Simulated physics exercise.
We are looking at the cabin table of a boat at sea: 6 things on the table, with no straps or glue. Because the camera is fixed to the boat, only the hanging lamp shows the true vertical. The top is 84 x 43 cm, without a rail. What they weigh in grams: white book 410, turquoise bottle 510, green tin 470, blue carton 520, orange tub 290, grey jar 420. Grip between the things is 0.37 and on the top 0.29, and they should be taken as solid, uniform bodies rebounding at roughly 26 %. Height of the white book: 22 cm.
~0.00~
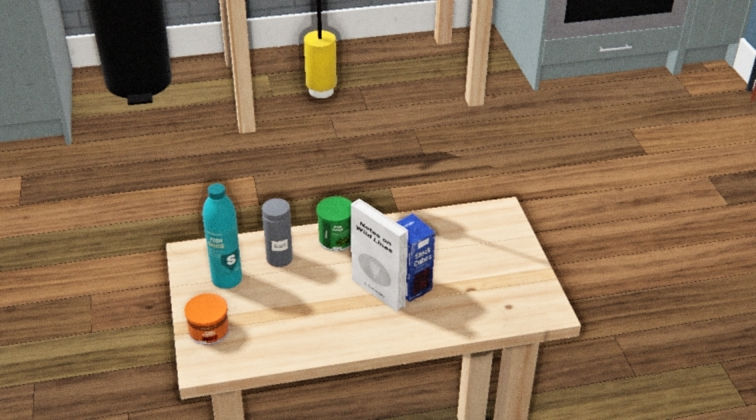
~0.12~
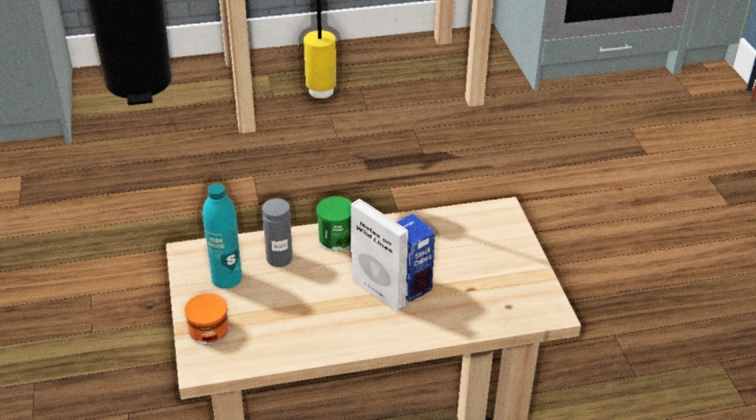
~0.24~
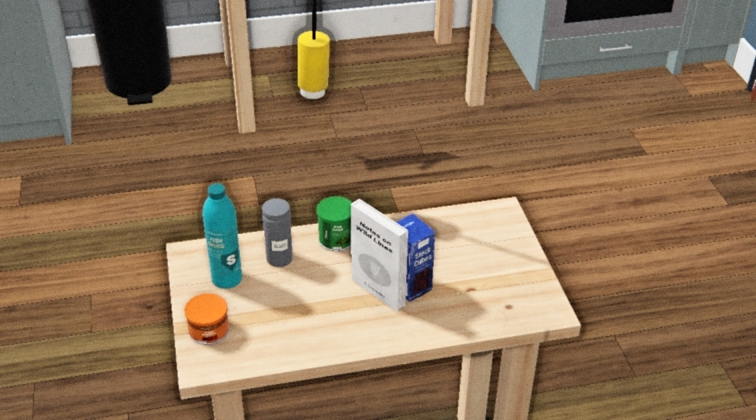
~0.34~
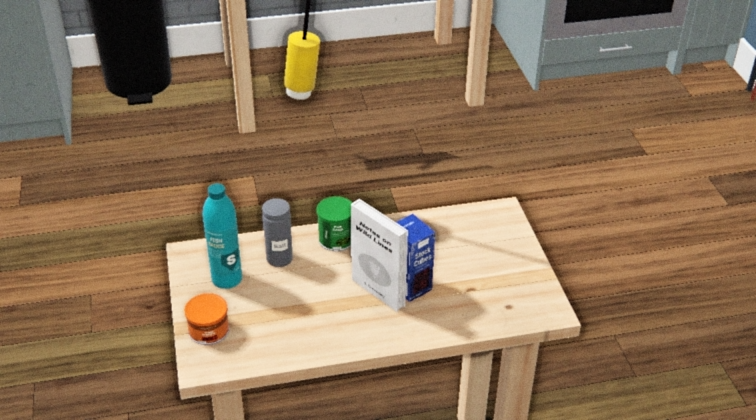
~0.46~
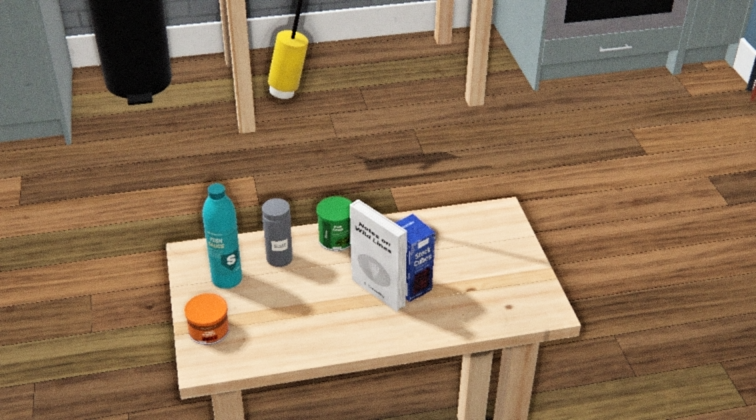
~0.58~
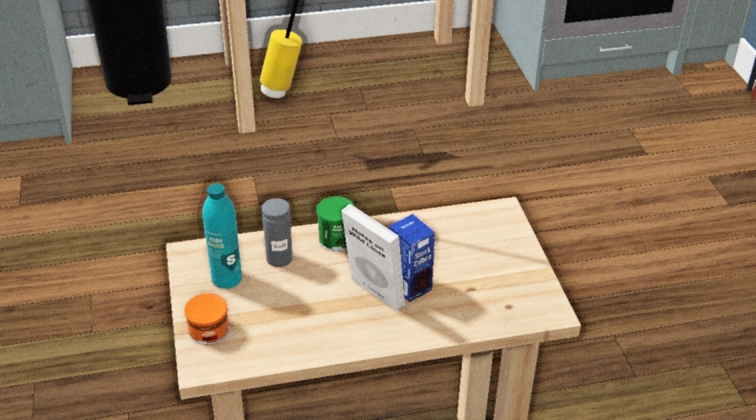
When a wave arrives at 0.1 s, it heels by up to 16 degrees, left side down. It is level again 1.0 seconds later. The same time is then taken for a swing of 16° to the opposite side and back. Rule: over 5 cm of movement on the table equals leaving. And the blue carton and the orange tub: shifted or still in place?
My prediction: The blue carton remains near its start; the orange tub remains near its start.
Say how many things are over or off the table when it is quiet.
The count is 1.
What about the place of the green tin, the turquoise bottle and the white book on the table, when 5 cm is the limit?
Note: Green tin is left in place. Turquoise bottle is left in place. White book departs its position.
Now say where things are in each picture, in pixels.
In the first frame, boat level; blue carton (411, 258); orange tub (207, 319).
In the second frame, boat level; green tin (336, 224); grey jar (278, 233).
In the third frame, floor tilted 3°, left side down; white book (379, 256); turquoise bottle (222, 236).
In the fourth frame, floor tilted 7°, left side down; green tin (336, 224); grey jar (278, 233).
In the fifth frame, floor tilted 13°, left side down; white book (378, 257); turquoise bottle (222, 235).
In the sixth frame, floor tilted 16°, left side down; blue carton (411, 258); orange tub (207, 319).
After 0.78 s, floor tilted 11°, left side down; white book tipped 55° from how it sat.
After 0.88 s, floor tilted 7°, left side down; white book on its side.
After 1.18 s, floor tilted 1°, right side down; white book on its side.
At rest (2.6 s), tipped over on the table, white book; the other 5 in place, give or take 5 cm. Seen from the same camera at the end, blue carton near (411, 258), orange tub near (207, 319).
